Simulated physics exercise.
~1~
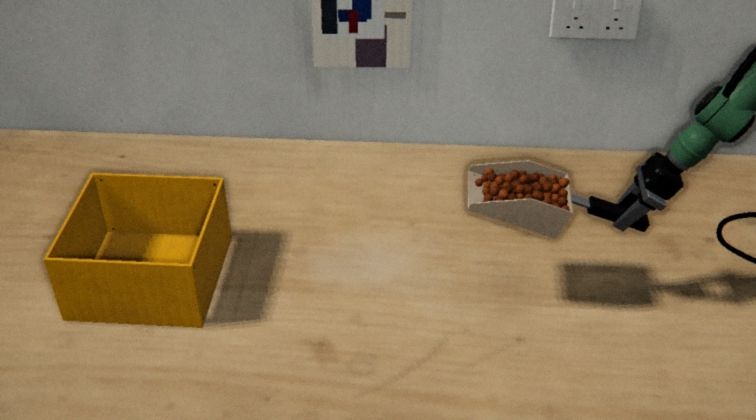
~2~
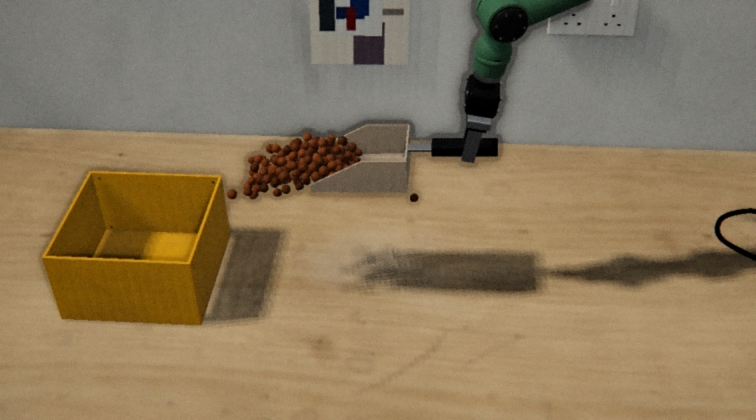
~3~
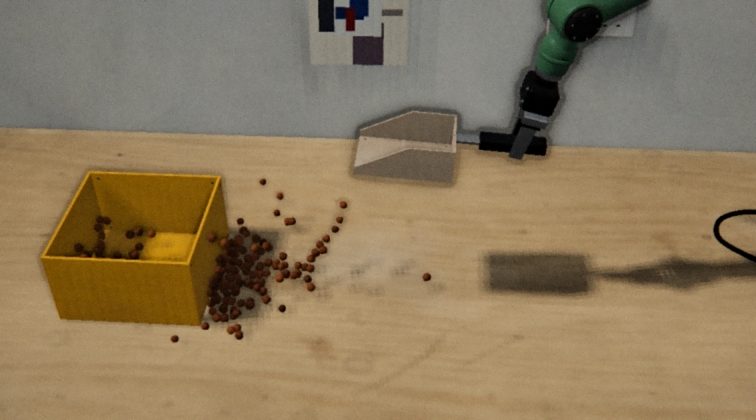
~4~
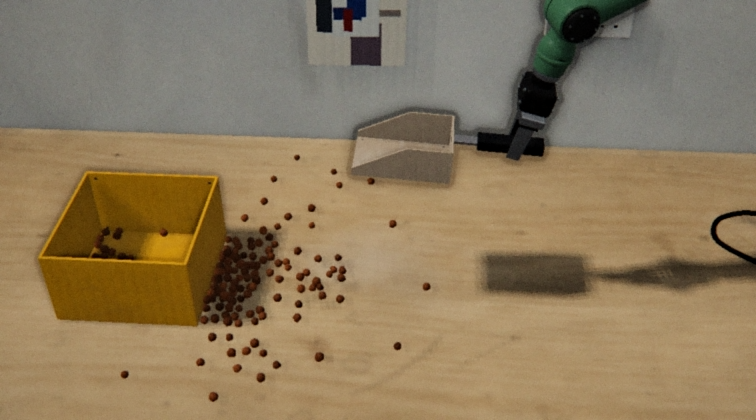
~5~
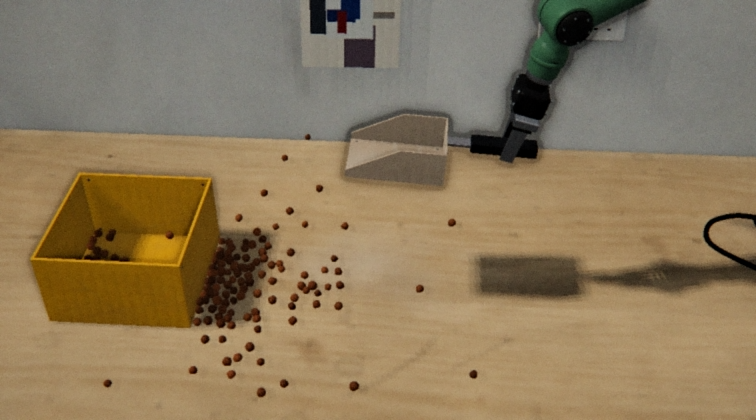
The footage shows a green robot arm swinging a scoop of hazelnuts left towards a yellow bin, flinging them forward, then drawing the empty scoop back slightly. Some land in the bin, but most hit the table beside it and scatter, ending spread across the wooden surface.
